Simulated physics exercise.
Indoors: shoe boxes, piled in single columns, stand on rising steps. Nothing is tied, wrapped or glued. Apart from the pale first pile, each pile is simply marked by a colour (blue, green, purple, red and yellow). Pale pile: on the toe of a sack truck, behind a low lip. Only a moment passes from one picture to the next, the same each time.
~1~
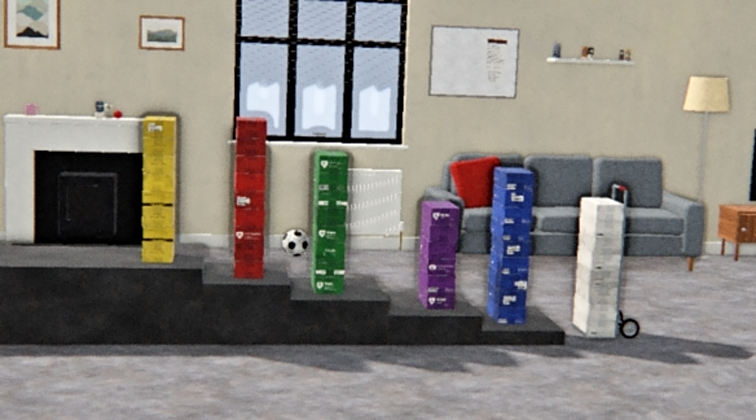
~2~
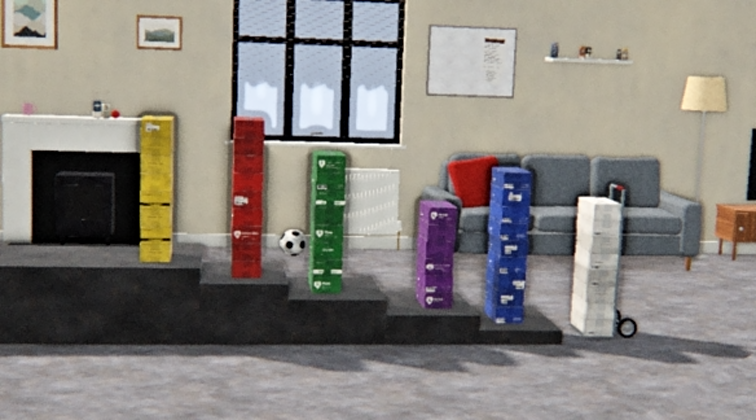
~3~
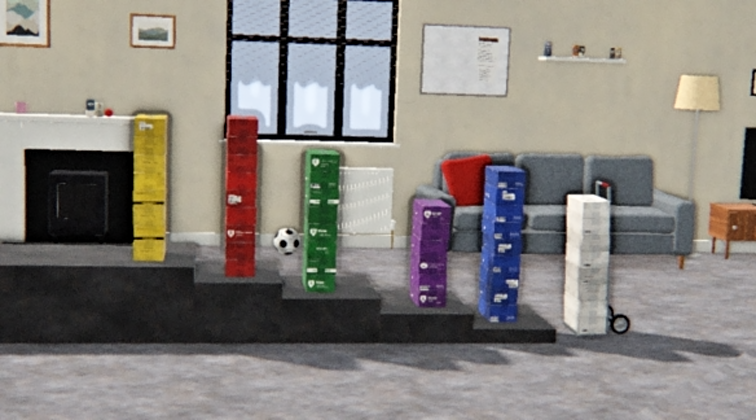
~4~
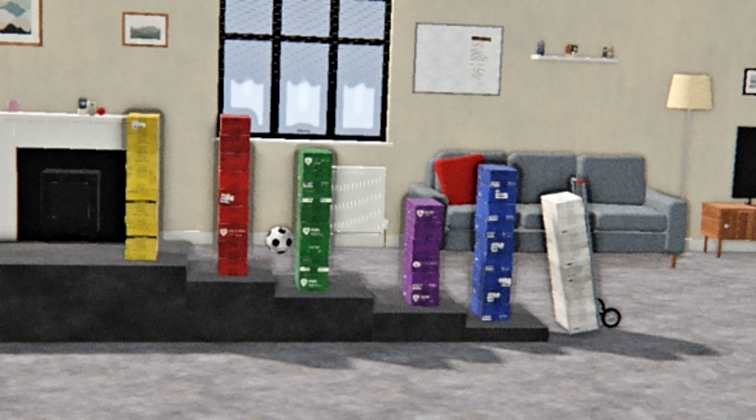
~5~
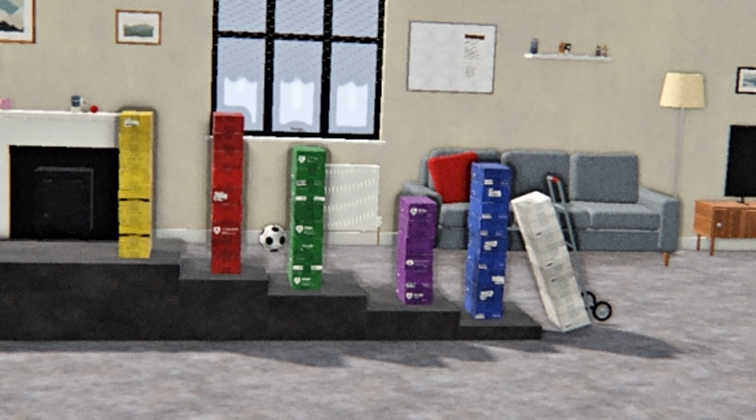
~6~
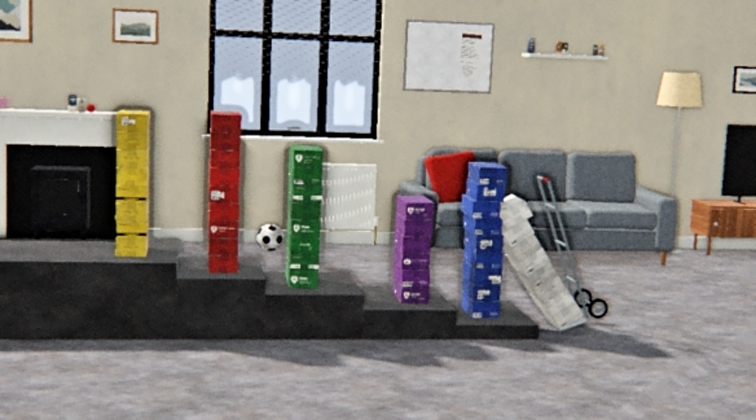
In a living room, columns of coloured boxes stand on dark steps beside a pale stack on a hand truck; the truck rocks and the pale stack leans left until it meets the blue column, whose upper boxes shift.
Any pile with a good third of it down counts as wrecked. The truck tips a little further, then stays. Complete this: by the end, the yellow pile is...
By the end the yellow pile is still up.
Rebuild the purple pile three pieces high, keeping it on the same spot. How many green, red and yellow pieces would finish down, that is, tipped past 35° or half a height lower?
For green the count is 0, for red it is 0, and for yellow it is 0.
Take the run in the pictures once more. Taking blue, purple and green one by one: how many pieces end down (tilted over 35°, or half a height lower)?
Pieces down at the end - blue: 8, purple: 6, green: 0.
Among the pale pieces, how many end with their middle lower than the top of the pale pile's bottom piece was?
The pale count is 1.
Soon after the last picture, 8 of the pale pile down; none of the 8 yellow boxes down (0 of 40 in all colours); top yellow box unmoved; top blue box leaning a little.
A little later, 8 of the pale pile down; none of the 8 yellow boxes down (3 of 40 in all colours); top yellow box unmoved; top blue box leaning clearly, about its own height lower.
Later still, 8 of the pale pile down; none of the 8 yellow boxes down (14 of 40 in all colours); top yellow box unmoved; top purple box leaning steeply, some two heights lower.
At rest, 7 of the pale pile down; none of the 8 yellow boxes down (14 of 40 in all colours); top yellow box unmoved; top blue box some four heights lower. As the last picture would show them, middles, top yellow box near (134, 121), top blue box near (326, 230).
